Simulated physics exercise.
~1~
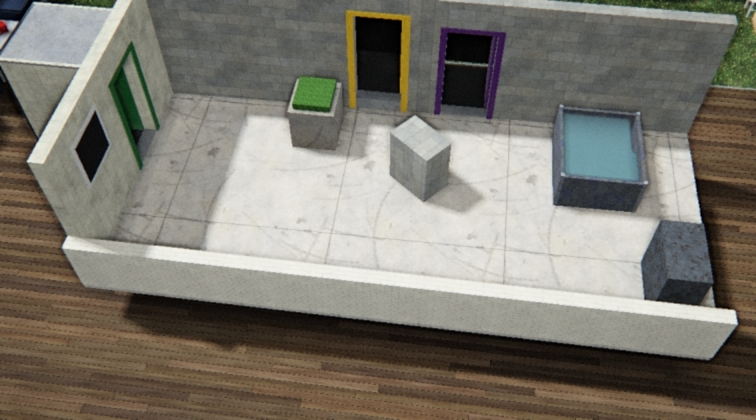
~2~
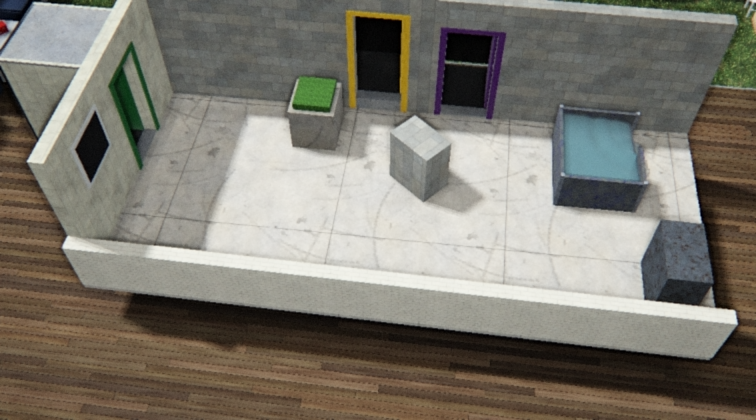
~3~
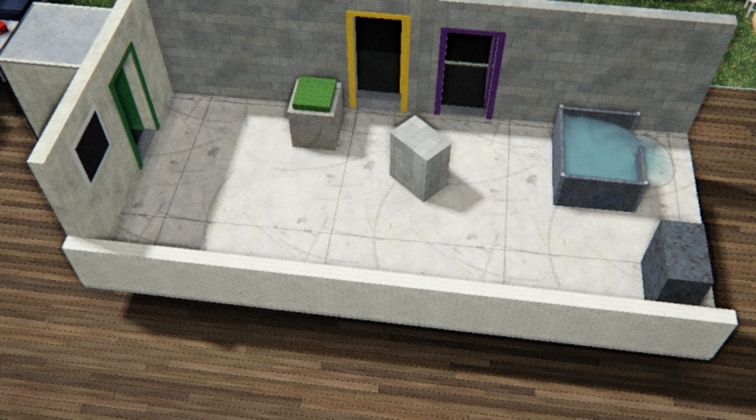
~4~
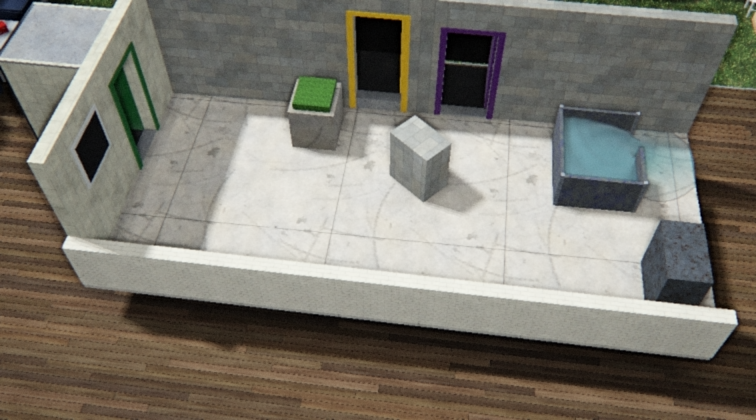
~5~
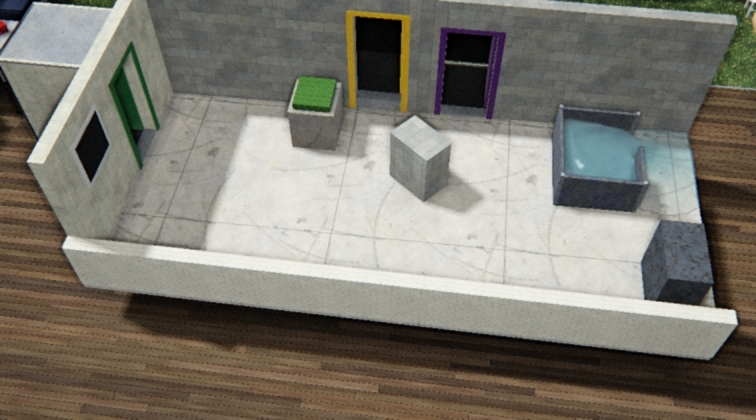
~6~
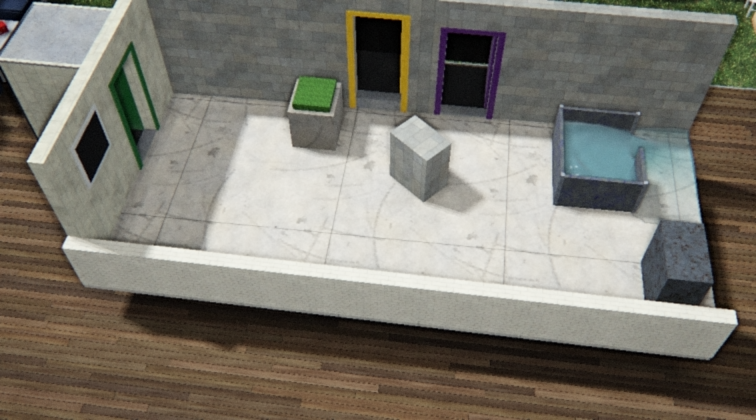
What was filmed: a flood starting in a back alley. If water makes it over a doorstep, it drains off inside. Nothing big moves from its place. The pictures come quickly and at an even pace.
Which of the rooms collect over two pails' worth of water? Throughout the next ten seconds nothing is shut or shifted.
The green door does not top two buckets, the purple door does not top two buckets, the yellow door does not top two buckets.
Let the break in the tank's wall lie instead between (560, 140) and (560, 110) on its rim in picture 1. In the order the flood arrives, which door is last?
My answer is the one in green.
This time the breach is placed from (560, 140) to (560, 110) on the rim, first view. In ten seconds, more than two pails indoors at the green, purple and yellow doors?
Result: Green goes past the limit; purple goes past the limit; yellow remains beneath it.
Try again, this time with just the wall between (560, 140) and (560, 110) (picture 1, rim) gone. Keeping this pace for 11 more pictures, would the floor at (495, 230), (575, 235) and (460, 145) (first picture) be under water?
Bone-dry, bone-dry, submerged.
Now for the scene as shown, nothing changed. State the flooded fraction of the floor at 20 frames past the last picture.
Around 5 percent.
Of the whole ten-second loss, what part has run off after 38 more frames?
Near 90 in a hundred.
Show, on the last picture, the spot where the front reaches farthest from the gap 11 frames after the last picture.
The front should reach about (670, 261).
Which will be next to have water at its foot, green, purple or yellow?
The door marked purple.
A moment on, water covers 5 % of the floor; the green door not reached, the purple door not reached, the yellow door not reached.
Next, water covers 5 % of the floor; the green door not reached, the purple door not reached, the yellow door not reached.
Then, water covers 5 % of the floor; the green door not reached, the purple door not reached, the yellow door not reached.
Later, water covers 5 % of the floor; the green door not reached, the purple door wet at the sill, nothing in, the yellow door not reached.
In the end, water covers 5 % of the floor; the green door not reached, the purple door wet at the sill, nothing in, the yellow door not reached.
